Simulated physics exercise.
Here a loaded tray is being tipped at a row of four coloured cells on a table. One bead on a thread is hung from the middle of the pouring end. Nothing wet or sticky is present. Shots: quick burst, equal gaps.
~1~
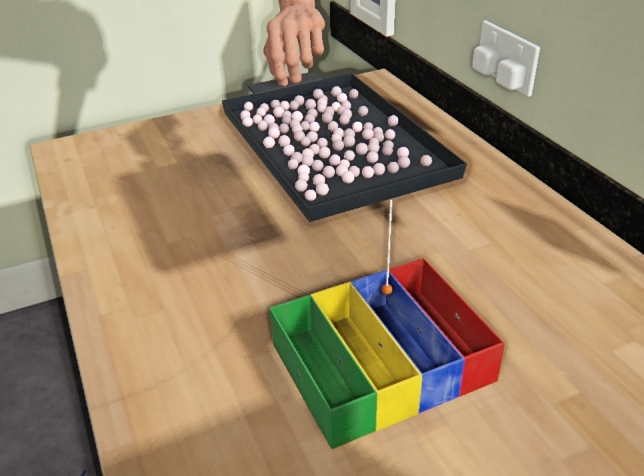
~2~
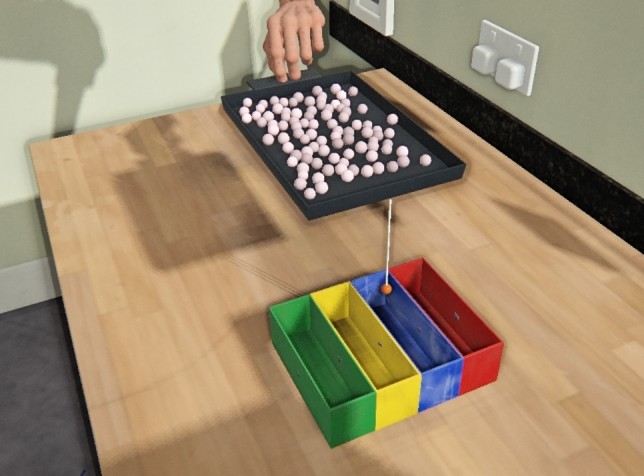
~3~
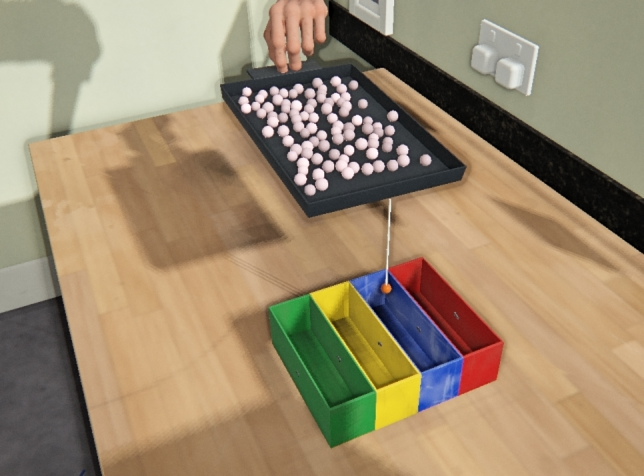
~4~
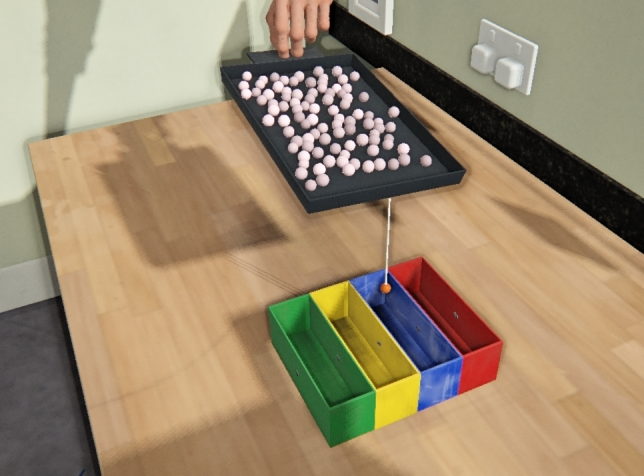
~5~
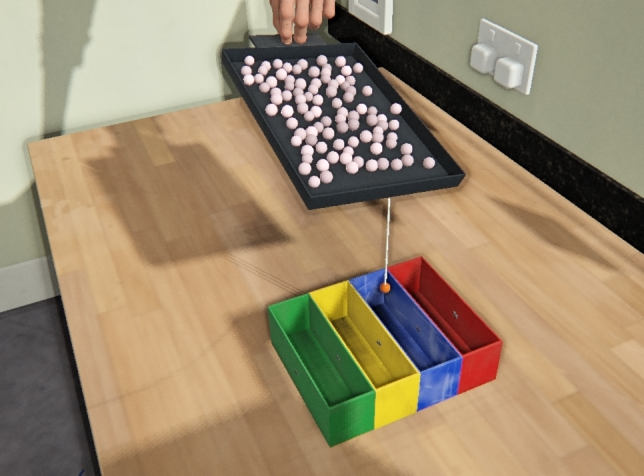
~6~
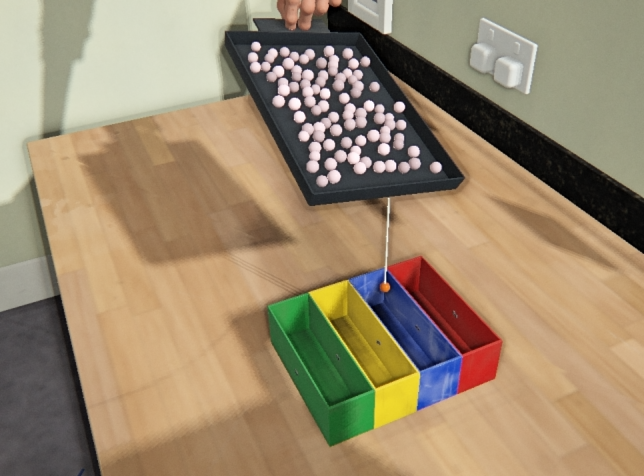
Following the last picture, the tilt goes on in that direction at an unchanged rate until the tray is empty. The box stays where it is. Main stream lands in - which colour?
Red cell.
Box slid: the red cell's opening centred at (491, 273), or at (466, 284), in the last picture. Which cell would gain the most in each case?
Try one goes to blue; try two goes to the red cell.
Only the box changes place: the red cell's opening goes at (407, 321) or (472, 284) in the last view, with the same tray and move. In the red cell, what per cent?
Trial 1 around 0 percent, trial 2 around 50 percent.
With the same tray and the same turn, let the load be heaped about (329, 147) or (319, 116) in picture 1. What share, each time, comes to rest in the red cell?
Shares: 40 % for the first, 30 % for the second.
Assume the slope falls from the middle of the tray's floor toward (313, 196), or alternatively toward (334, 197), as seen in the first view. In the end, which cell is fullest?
The first time it's the cell in green, the second time it's the green cell.
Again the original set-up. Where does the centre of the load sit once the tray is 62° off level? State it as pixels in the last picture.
The middle of the pieces sits at roughly (427, 154).
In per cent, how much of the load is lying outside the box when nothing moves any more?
Around 60 %.
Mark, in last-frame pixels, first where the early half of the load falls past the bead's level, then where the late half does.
Early half: (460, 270); late half: (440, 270).
Soon, tray tipped steeply; most on the tray; a small part falling or outside the box.
A while on, tray tipped right over; about a third on the tray; a small part in the red cell; a stray few in the blue cell; about half falling or outside the box.
Towards the end, tray tipped past a quarter turn; about a third in the red cell; a stray few in the blue cell; about half falling or outside the box.
Finally, tray tipped past a quarter turn; about a third in the red cell; a stray few in the blue cell; none in the green cell; none in the yellow cell; about half outside the box.
